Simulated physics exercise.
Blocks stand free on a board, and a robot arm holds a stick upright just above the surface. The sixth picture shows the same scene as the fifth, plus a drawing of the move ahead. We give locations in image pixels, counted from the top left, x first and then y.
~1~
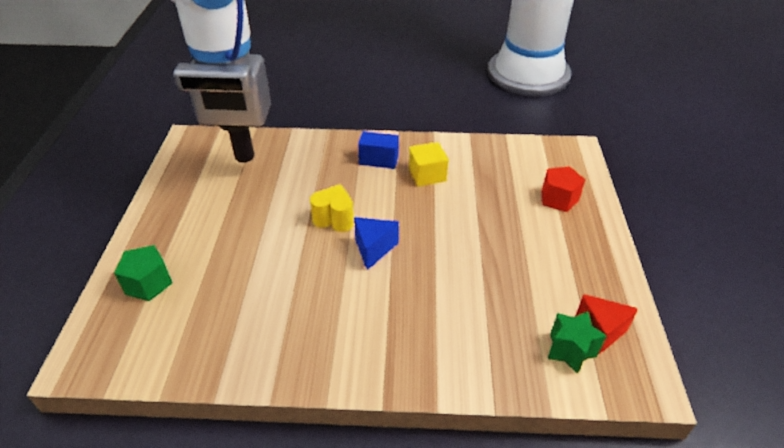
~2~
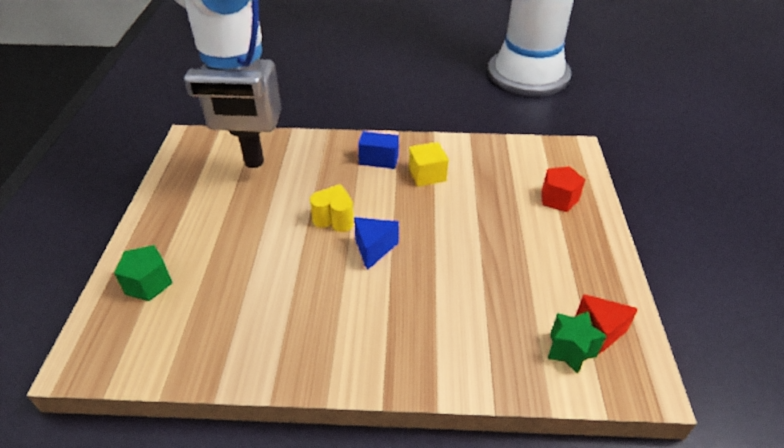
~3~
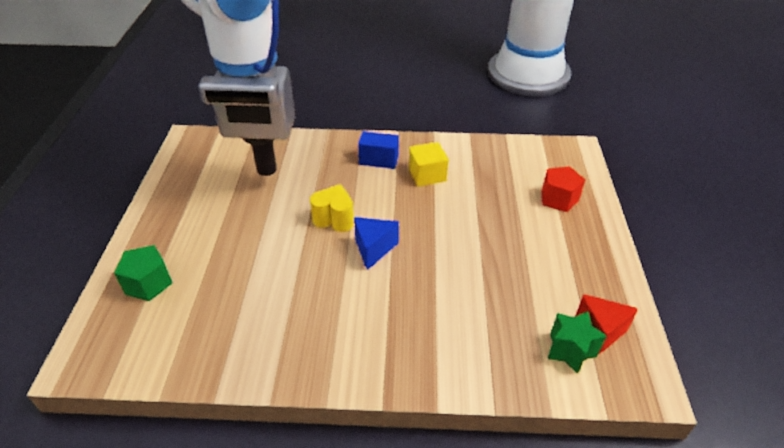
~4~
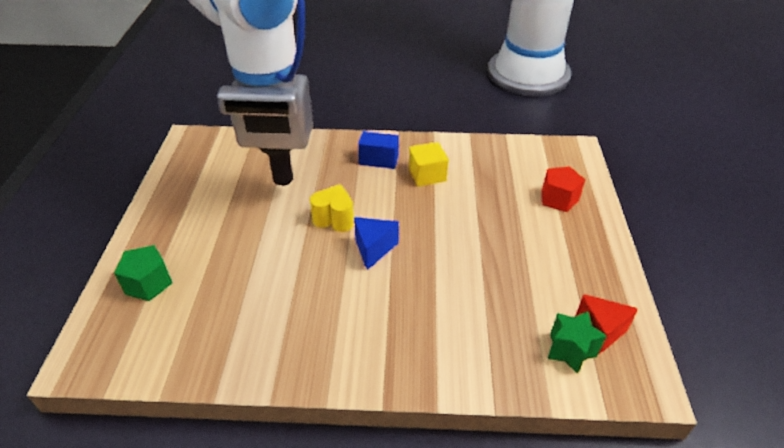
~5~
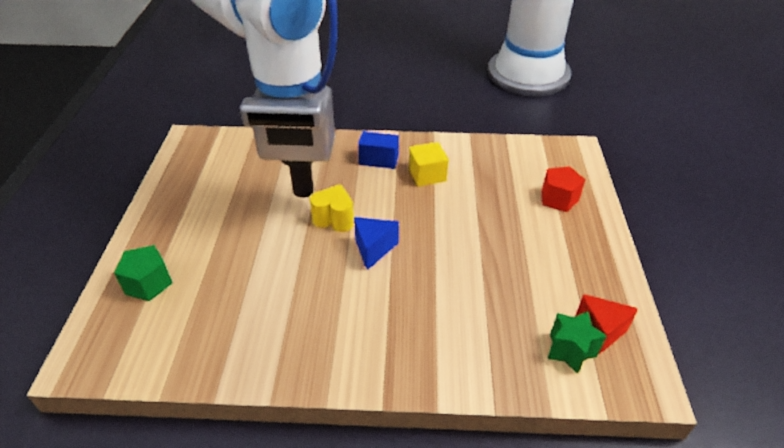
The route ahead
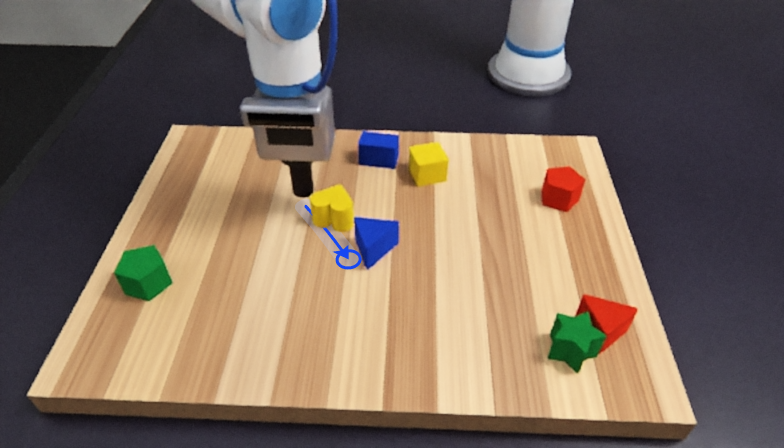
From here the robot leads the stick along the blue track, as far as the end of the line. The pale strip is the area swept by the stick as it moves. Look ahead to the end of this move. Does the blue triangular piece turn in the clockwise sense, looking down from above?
Final answer: Yes.
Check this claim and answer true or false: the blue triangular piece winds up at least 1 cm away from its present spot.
That statement is accurate.
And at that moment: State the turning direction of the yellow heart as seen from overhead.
It makes a counterclockwise turn.
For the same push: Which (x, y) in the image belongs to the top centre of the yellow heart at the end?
The middle of its top is at (360, 211).
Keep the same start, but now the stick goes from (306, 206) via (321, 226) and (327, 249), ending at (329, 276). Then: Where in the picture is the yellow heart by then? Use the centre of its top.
My prediction: (352, 210).
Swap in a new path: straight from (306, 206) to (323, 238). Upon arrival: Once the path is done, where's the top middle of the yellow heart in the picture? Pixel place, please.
Expect it around (348, 208).
Drawn move, from (306, 206) to (349, 259).
The first path, step by step. One third of the way, stick (319, 209); yellow heart (347, 204), turned 30° anticlockwise.
Two thirds of the way, stick (333, 227); yellow heart (359, 210), turned 80° anticlockwise; blue triangular piece (383, 232), turned 20° clockwise.
At the end, stick (348, 245); yellow heart (360, 211), turned 85° anticlockwise; blue triangular piece (384, 232), turned 25° clockwise.
